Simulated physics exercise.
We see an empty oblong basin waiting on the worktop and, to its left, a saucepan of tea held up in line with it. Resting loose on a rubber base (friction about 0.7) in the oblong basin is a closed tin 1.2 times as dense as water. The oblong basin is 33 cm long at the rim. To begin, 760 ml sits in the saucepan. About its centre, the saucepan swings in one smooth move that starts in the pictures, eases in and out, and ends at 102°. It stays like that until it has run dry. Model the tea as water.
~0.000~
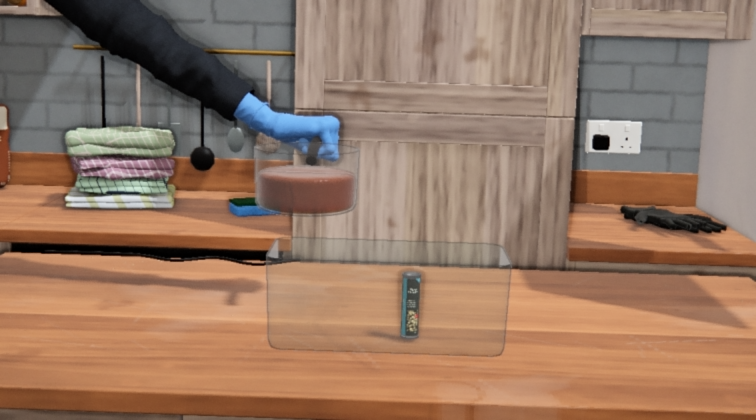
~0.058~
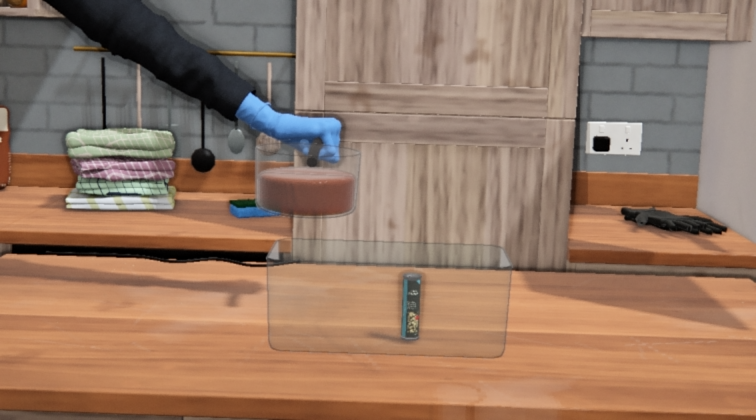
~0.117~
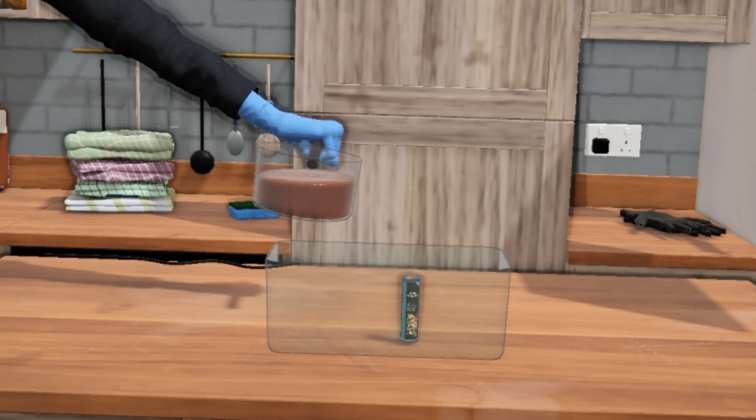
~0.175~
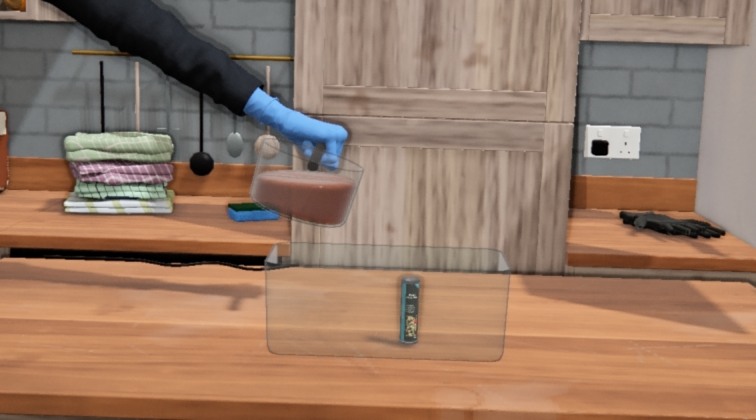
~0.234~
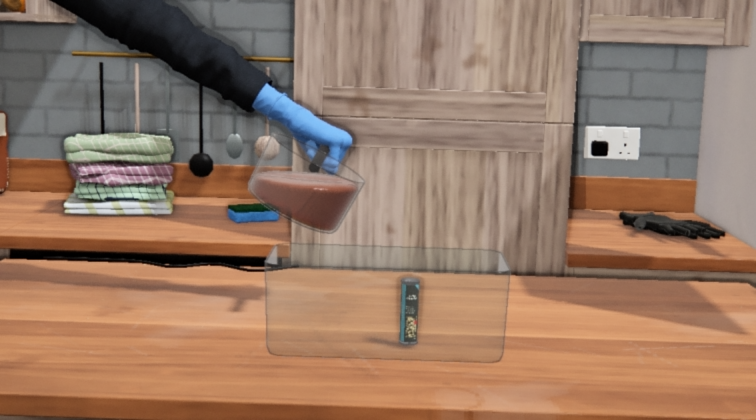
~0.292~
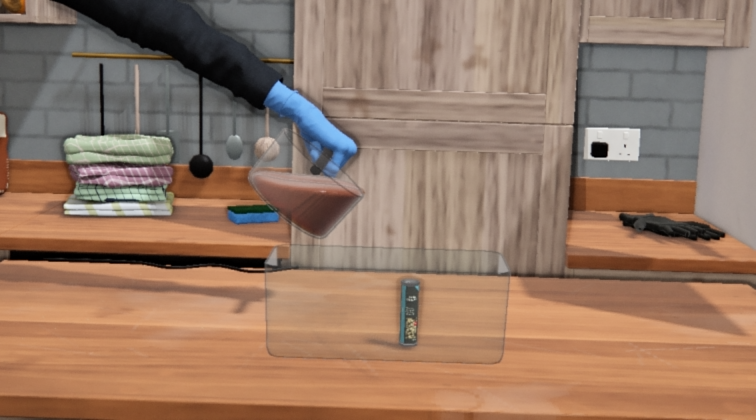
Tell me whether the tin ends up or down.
Down.
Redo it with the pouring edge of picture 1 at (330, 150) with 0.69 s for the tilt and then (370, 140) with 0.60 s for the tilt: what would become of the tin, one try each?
In the first try it remains standing; in the second it comes down.
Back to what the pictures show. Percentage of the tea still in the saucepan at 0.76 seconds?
About 12 per cent.
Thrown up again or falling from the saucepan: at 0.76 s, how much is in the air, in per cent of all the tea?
Estimate: About 5 in a hundred.
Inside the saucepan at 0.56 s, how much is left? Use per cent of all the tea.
Close to 38 in a hundred.
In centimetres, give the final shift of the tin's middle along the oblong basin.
The tin's middle ends up about 7.5 cm along the basin.
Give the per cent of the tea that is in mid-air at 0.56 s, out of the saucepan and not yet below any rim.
It comes to about 28 percent.
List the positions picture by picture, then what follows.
In the first picture, it leans 0°; its right rim is at (359, 151); the tea meets the walls at (258, 171) and (356, 174); the oblong basin's rim runs from (272, 248) to (506, 256); the tin's top is at (412, 277).
In the second picture, it leans 2°; its right rim is at (360, 154); the tea meets the walls at (259, 172) and (356, 176).
In the third picture, it leans 7°; its right rim is at (361, 161); the tea meets the walls at (258, 174) and (357, 178).
In the fourth picture, it leans 15°; its right rim is at (363, 171); the tea meets the walls at (257, 175) and (357, 182).
In the fifth picture, it leans 26°; its right rim is at (364, 183); the tea meets the walls at (254, 175) and (360, 184).
In the sixth picture, it leans 39°; its right rim is at (362, 197); the tea meets the walls at (252, 173) and (361, 188); 1 per cent is over the edge.
After 0.56 s the tilt is 93° and 37 per cent is still to pour; the tin stands where it began.
After 0.76 s the tilt is 102° and 11 per cent is still to pour; the tin leans 16°.
After 0.97 s the tilt is 102° and 2 per cent is still to pour; the tin lies on its side.
After 1.19 s the tilt is 102° and 0 per cent is still to pour; the tin lies on its side.
In the end the tin lies on its side.
